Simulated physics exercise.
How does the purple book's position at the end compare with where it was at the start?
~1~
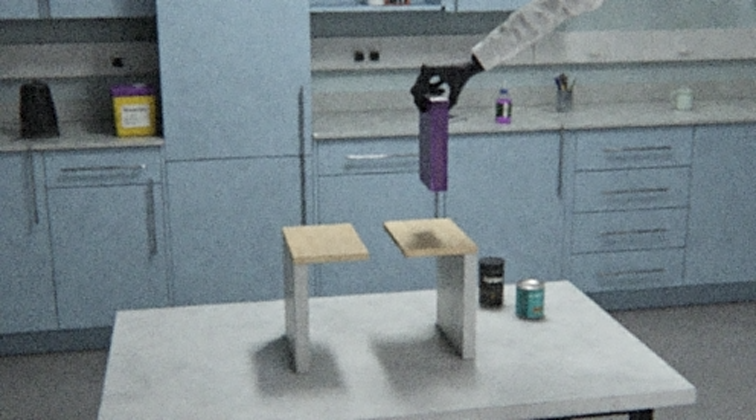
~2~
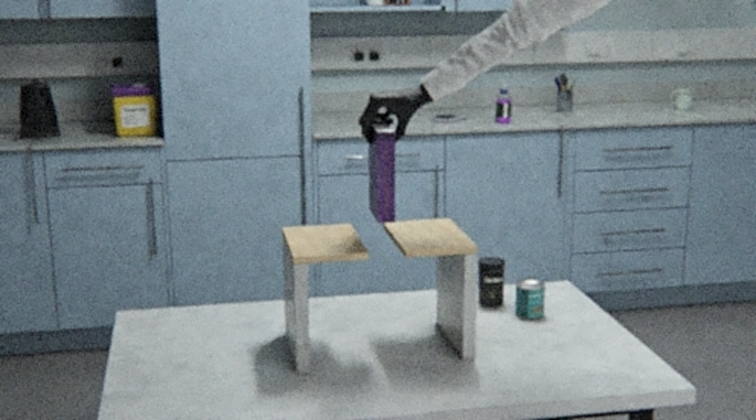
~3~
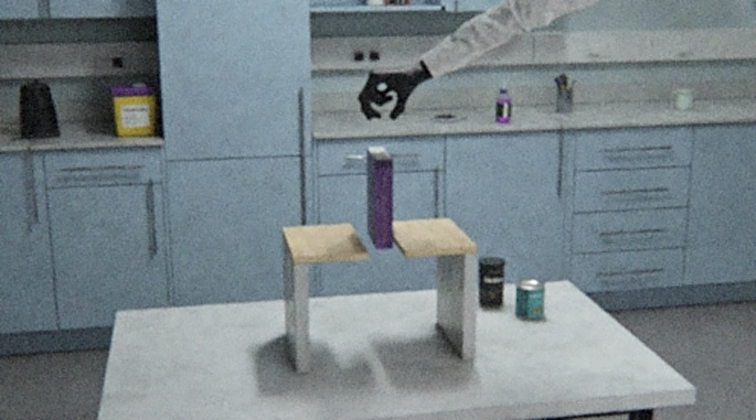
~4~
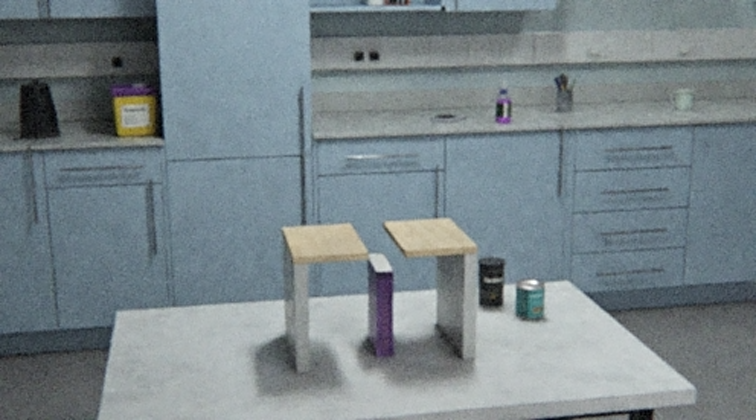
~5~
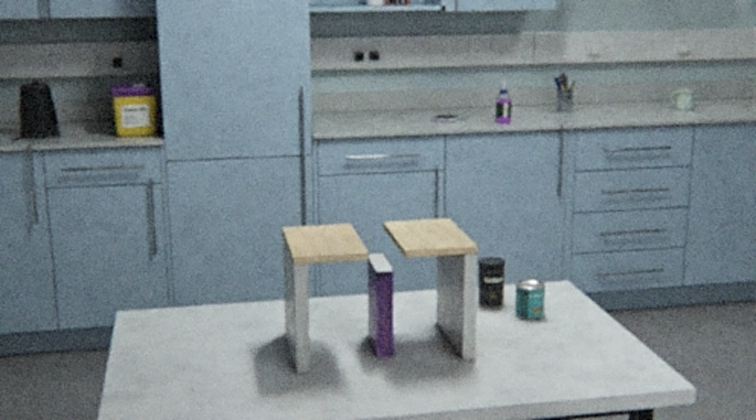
At the start the purple book is held in the air above the right support, and at the end it stands upright on the table, lower and further left, between the two supports.
In the video, a black-gloved hand moves a purple book left over the gap between two wood-topped supports on a table and lets go. The book drops through the gap and ends standing upright on the table between the supports, beside which two tins stay put.
